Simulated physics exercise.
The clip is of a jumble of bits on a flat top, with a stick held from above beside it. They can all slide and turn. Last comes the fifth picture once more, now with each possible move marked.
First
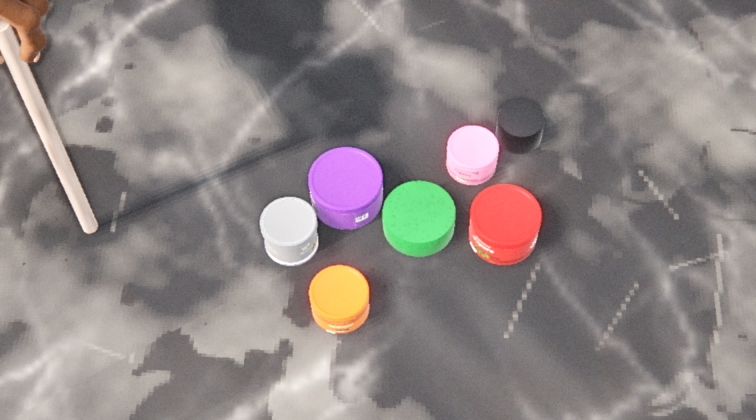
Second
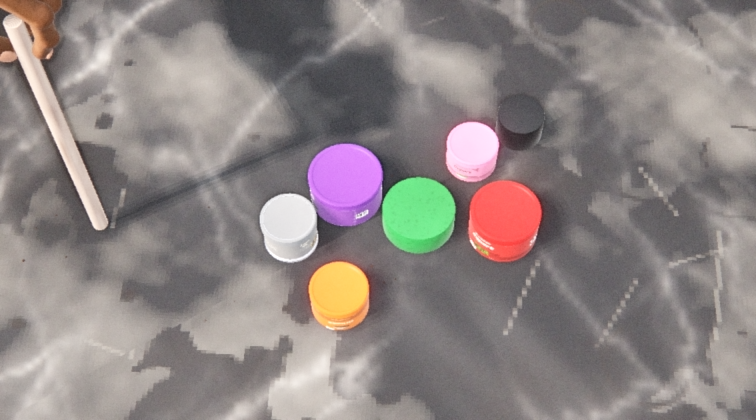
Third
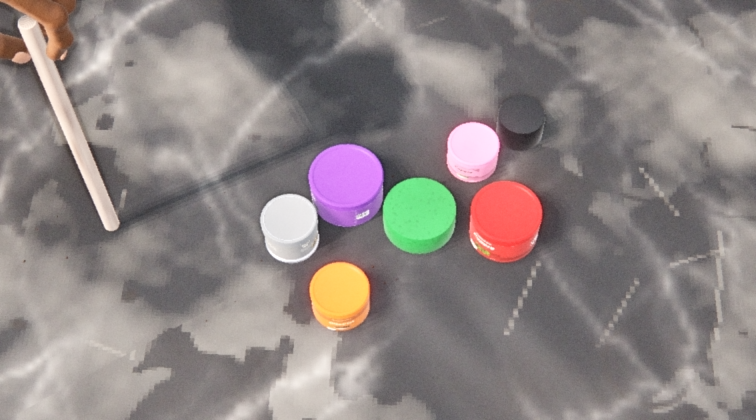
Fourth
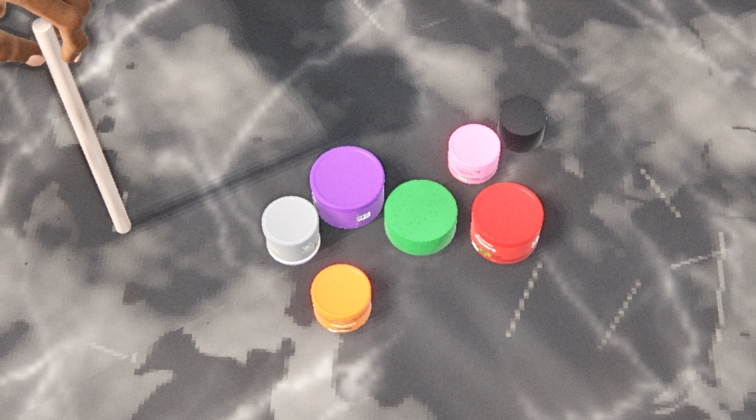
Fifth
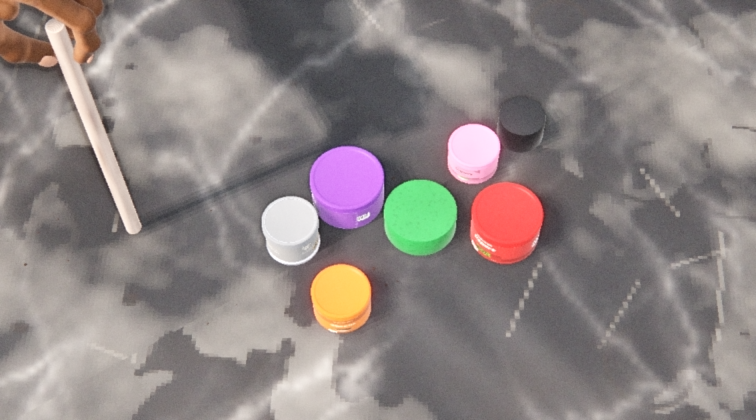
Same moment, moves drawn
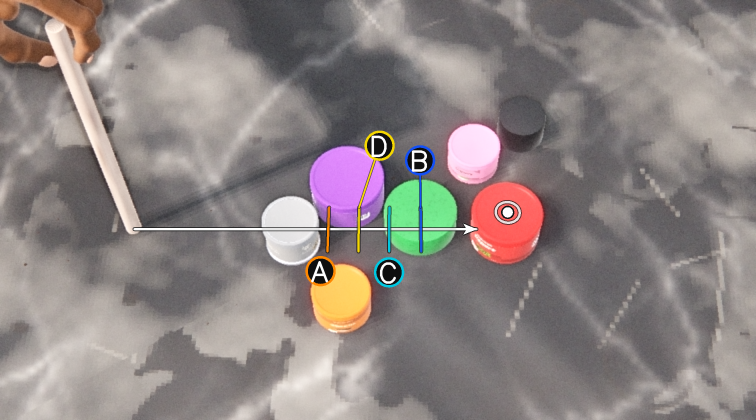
The clip opens on a dark marbled surface with seven small round containers clustered together: purple, grey, orange, green, red, pink and black. At the upper left, a brown hand-like gripper holds a pale stick, which moves slowly rightward a short way while the containers stay essentially still.
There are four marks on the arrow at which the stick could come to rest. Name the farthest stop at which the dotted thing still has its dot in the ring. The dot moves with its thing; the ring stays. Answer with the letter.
At C, and not beyond.
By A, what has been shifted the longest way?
It is the grey tin.
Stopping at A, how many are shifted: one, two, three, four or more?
In all, one.
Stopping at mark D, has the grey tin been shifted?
Yes.
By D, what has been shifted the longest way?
It is the grey tin.
On the marked copy, A at (328, 230); B at (421, 229); C at (389, 229); D at (359, 230); the arrow from (134, 229) to (477, 230); the white dot at (508, 213).
Following C. Soon after the start, foot of the stick (226, 230).
Later, foot of the stick (318, 230); grey tin (331, 247).
In the end, foot of the stick (389, 230); grey tin (336, 250); green pot (432, 216); the dot is still in its ring.
As for the rest, A keeps the dot in but is short; B shifts the dotted thing to (531, 224); D keeps the dot in but is short.
